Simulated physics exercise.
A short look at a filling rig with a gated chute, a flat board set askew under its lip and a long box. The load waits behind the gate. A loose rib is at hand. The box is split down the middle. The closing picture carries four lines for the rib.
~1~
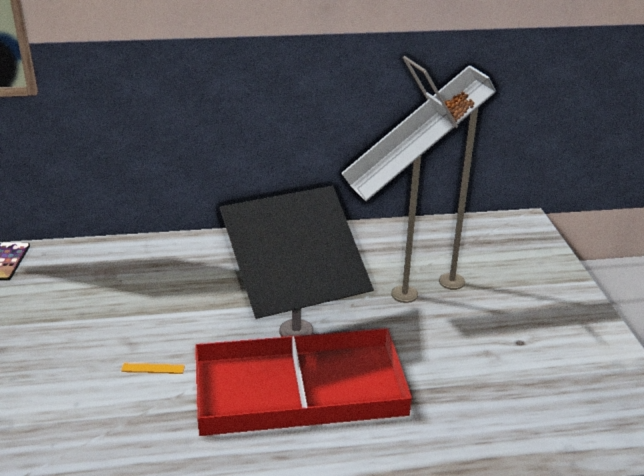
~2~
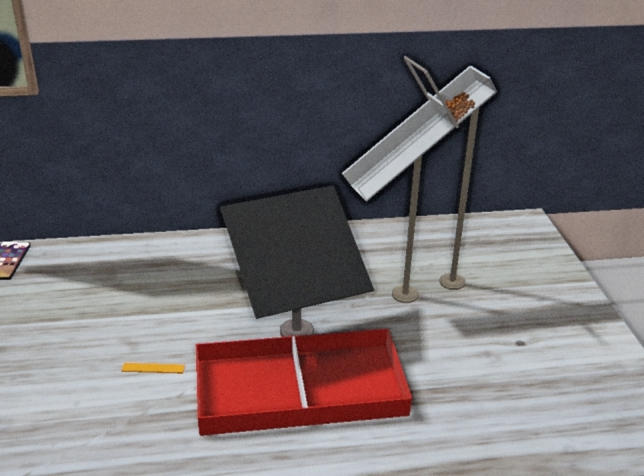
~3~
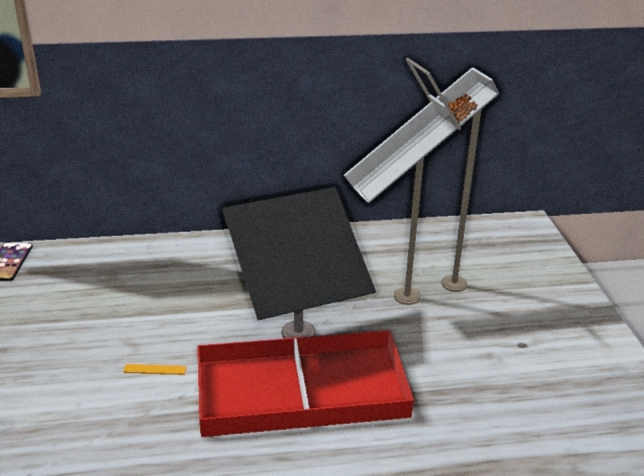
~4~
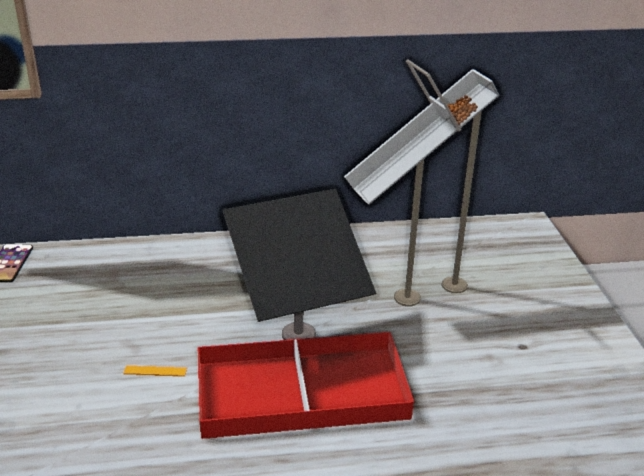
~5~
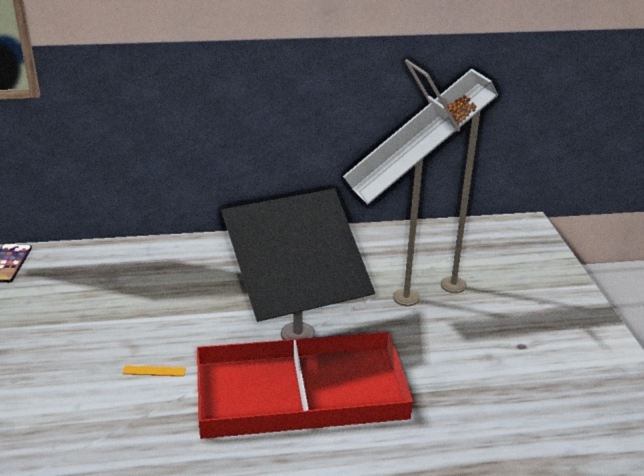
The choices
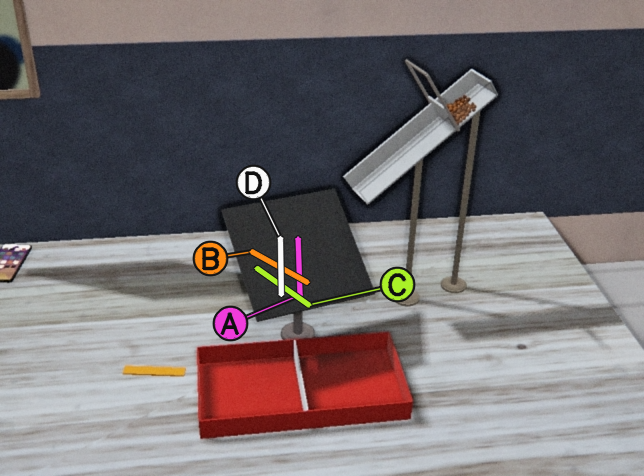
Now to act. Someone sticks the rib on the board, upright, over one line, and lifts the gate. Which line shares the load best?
Use line D.
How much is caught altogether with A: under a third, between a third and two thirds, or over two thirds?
Line A gives over two thirds.
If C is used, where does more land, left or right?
The right half.
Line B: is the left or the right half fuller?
Right.
On the marked copy, line A from (298, 238) to (299, 295); line B from (252, 251) to (307, 282); line C from (257, 268) to (308, 304); line D from (280, 238) to (281, 294).
For line A, of what is caught, a small share in the left half, the bulk in the right.
For line B, of what is caught, a small share in the left half, all but a few in the right.
For line C, of what is caught, only a few in the left half, all but a few in the right.
For line D, of what is caught, close to two thirds in the left half, close to a third in the right.
